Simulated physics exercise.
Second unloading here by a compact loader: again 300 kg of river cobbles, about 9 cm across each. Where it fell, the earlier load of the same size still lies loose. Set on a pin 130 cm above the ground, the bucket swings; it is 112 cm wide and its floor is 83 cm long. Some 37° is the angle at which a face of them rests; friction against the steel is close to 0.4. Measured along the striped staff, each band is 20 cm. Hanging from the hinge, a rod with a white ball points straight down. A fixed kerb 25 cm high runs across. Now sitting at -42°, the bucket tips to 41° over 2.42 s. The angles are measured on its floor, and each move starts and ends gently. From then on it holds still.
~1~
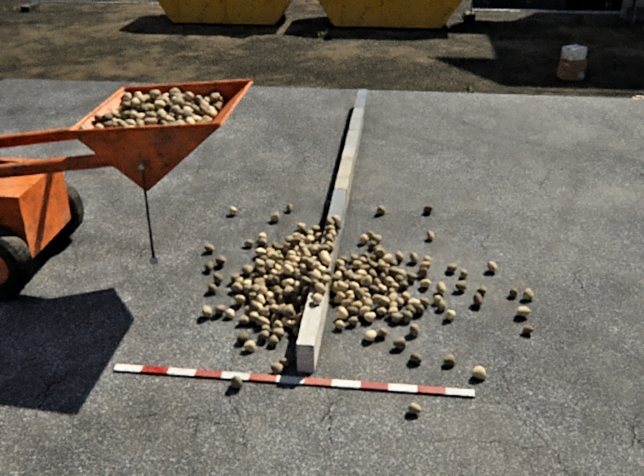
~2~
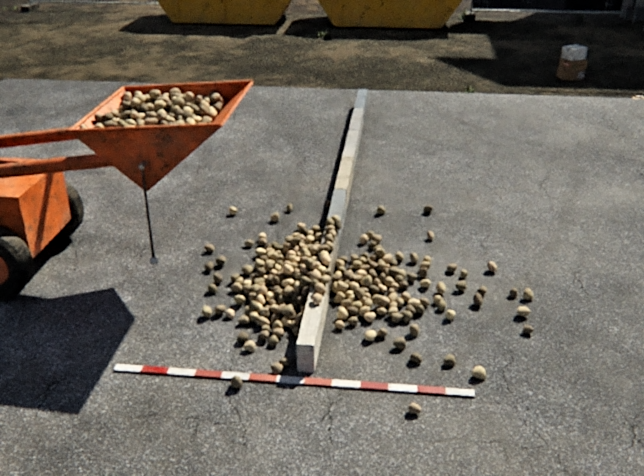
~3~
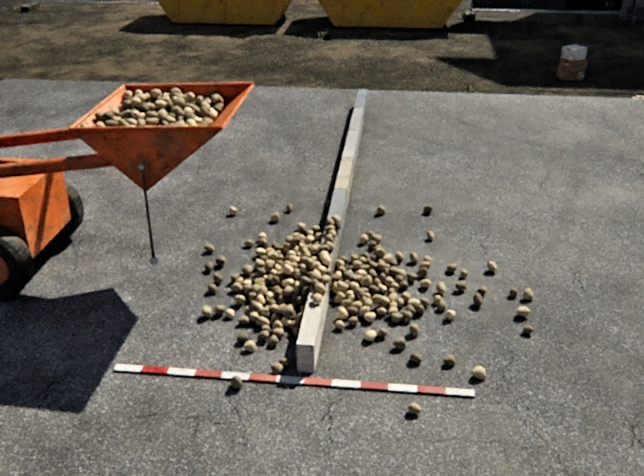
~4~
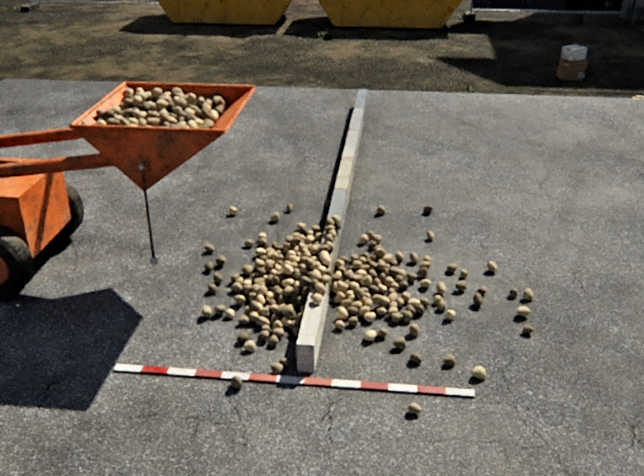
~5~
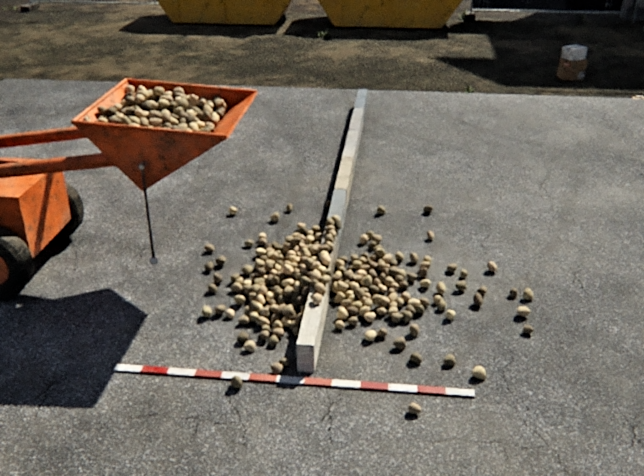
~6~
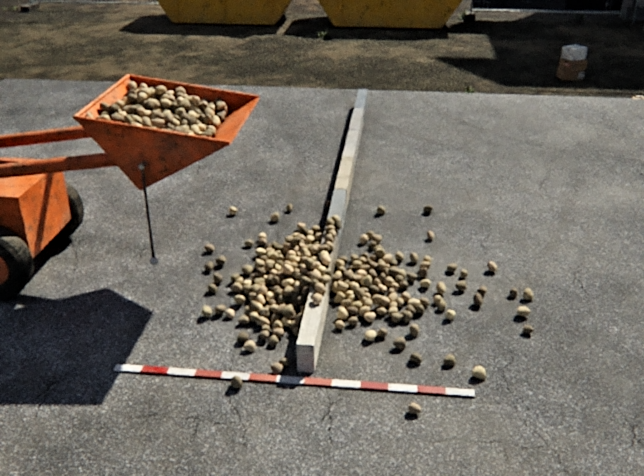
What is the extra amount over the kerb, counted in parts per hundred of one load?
Close to 0 parts in a hundred.
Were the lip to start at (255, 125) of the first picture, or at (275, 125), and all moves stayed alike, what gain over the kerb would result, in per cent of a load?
Roughly 5 and 30 per cent, in that order.
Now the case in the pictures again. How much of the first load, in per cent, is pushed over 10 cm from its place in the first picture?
Roughly 10 percent.
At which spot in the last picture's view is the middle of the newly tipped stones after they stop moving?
They end up centred around (266, 266).
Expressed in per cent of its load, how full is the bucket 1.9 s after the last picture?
Close to 5 per cent of the load.
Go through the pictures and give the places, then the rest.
In the first picture, lip at (221, 124), floor tilted -42°, highest stones at (152, 100). The earlier load is highest near (325, 260), 30 cm above ground level, 66 % on this side of the kerb, 34 % over the kerb.
In the second picture, lip at (221, 125), floor tilted -41°, highest stones at (152, 100).
In the third picture, lip at (223, 128), floor tilted -40°, highest stones at (149, 99).
In the fourth picture, lip at (225, 132), floor tilted -37°, highest stones at (144, 97).
In the fifth picture, the bucket is at -33°, its lip at (227, 137); the top of the load is at (140, 96).
In the sixth picture, the bucket is at -29°, its lip at (230, 143); the top of the load is at (139, 93).
Then, 1.2 s after the last picture the floor is at 28°; in per cent of one load, 91 in the bucket, 74 on this side of the kerb, 34 over the kerb; the foremost stones are at (503, 305).
Then, 1.9 s after the last picture the floor is at 41°; in per cent of one load, 6 in the bucket, 160 on this side of the kerb, 34 over the kerb; the foremost stones are at (503, 305).
Then, 2.3 s after the last picture the floor is at 41°; in per cent of one load, 0 in the bucket, 166 on this side of the kerb, 34 over the kerb; the foremost stones are at (503, 305).
Then, 4.9 s after the last picture the floor is at 41°; in per cent of one load, 0 in the bucket, 166 on this side of the kerb, 34 over the kerb; the foremost stones are at (503, 305). Net gain over the kerb, 0.
